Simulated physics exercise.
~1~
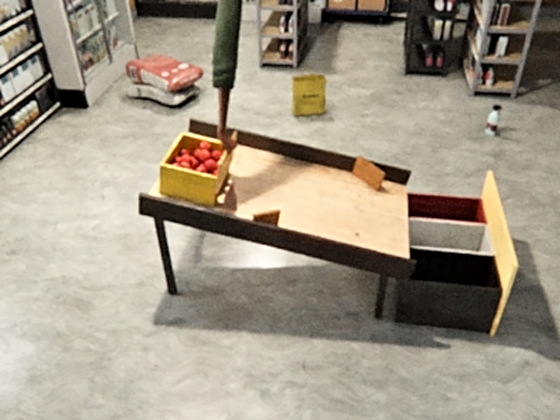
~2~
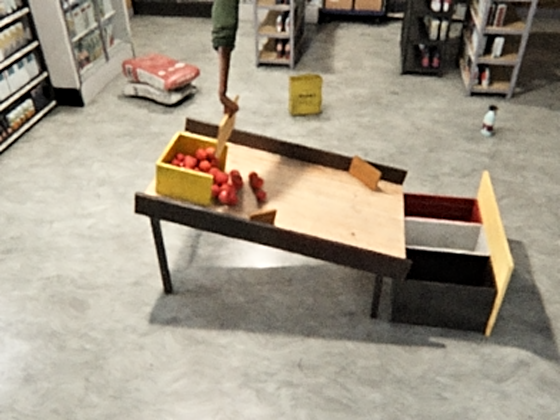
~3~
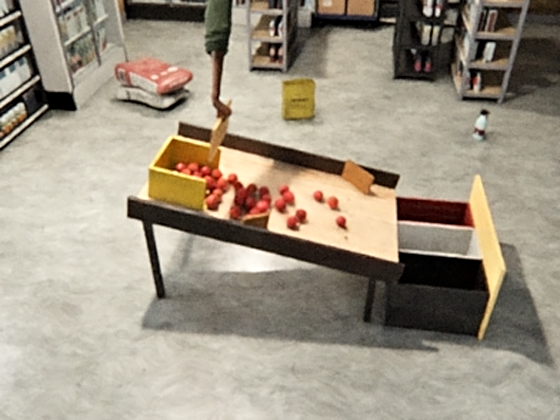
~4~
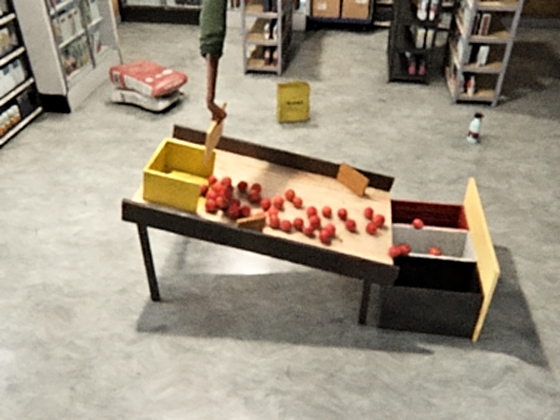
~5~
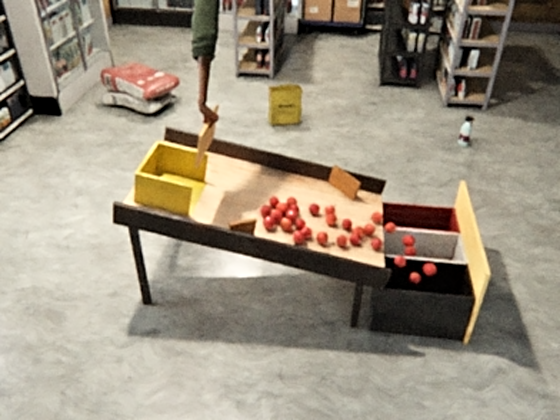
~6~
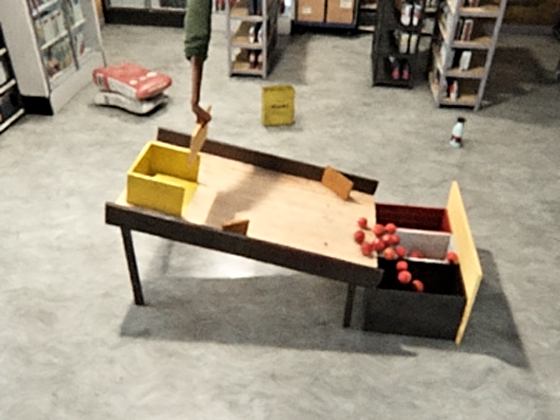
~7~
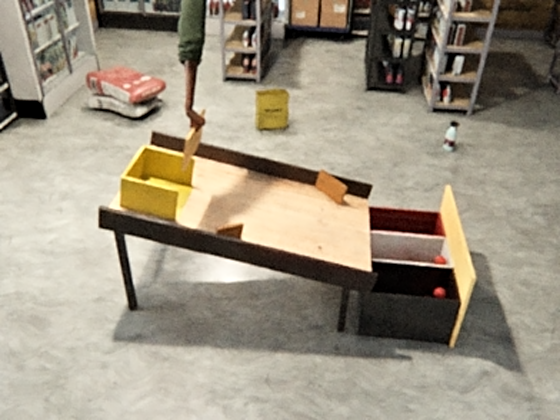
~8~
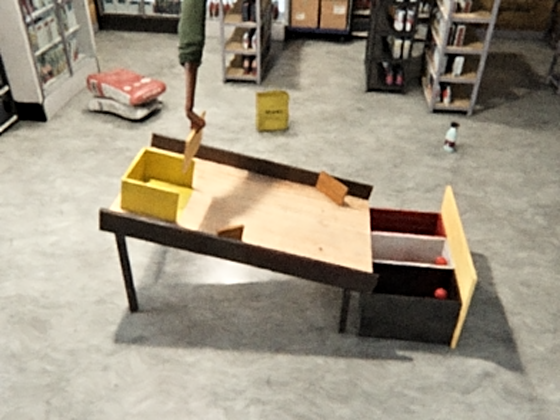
On a shop-like floor lined with shelves, a hand lifted a small gate on a yellow box, and red balls rolled rightward down a sloping table past two angled boards, dropping into the white and black bins until the table was bare.
